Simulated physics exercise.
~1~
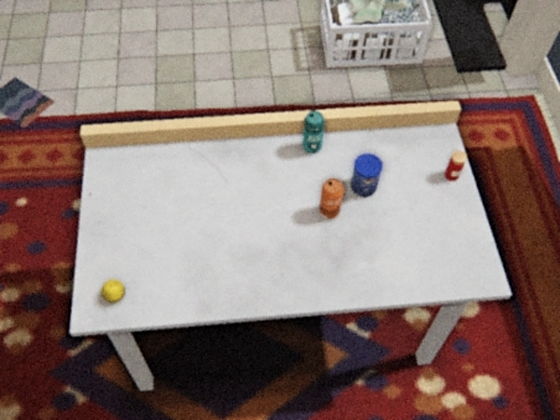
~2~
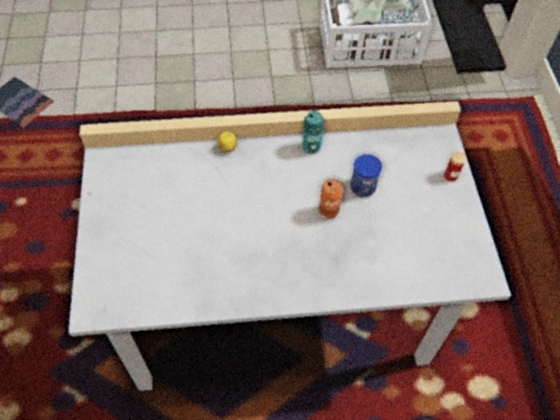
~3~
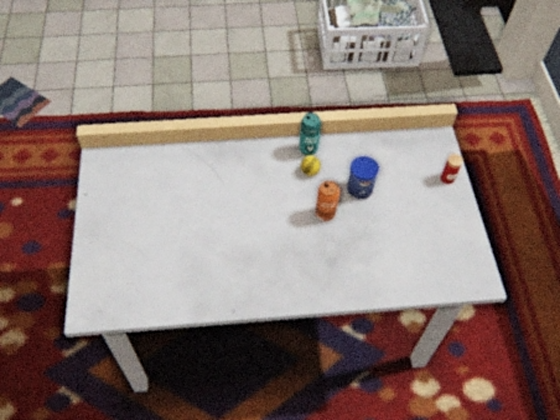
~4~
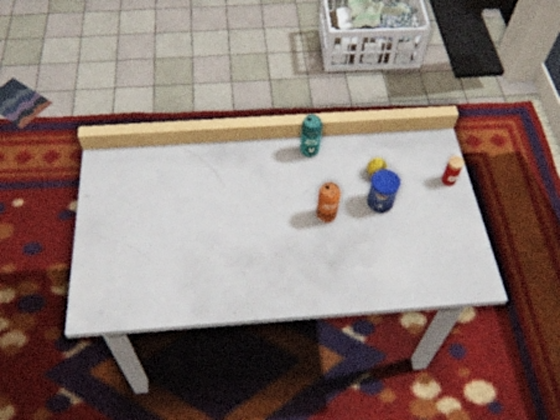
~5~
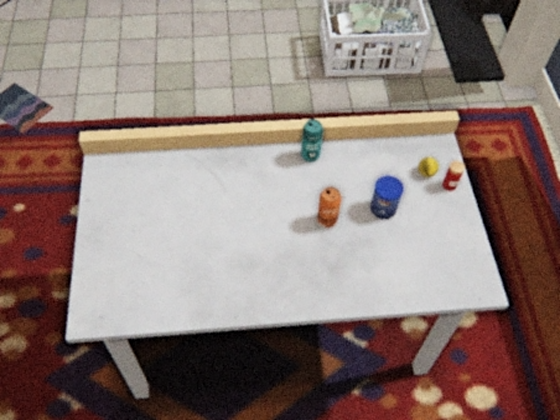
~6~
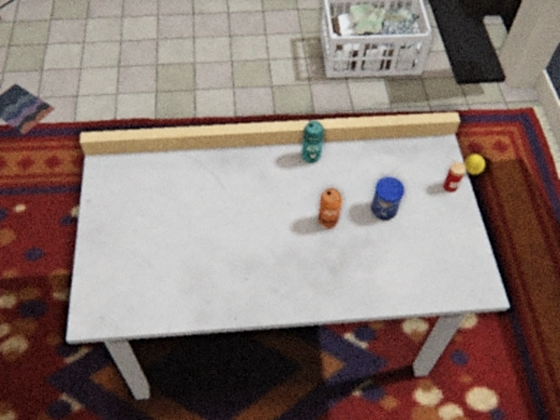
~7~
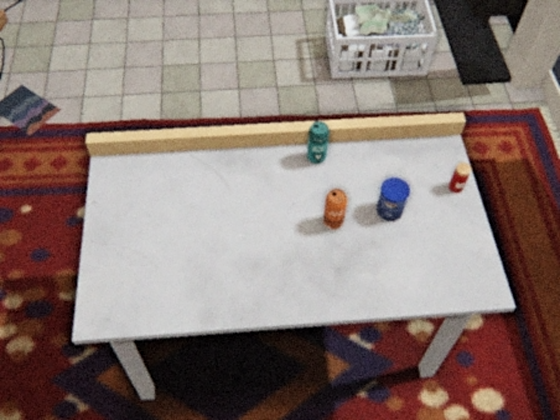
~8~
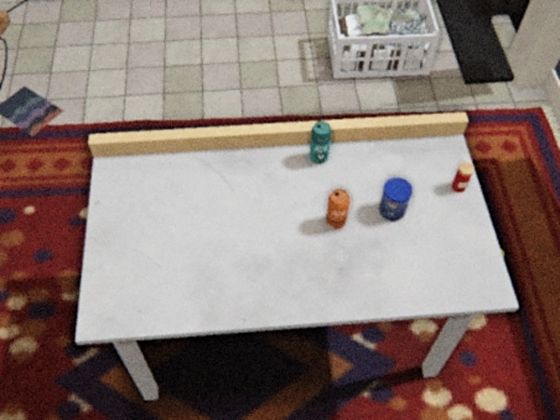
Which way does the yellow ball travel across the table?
The yellow ball travels to the right, going from the left part of the table to beyond its opposite side.
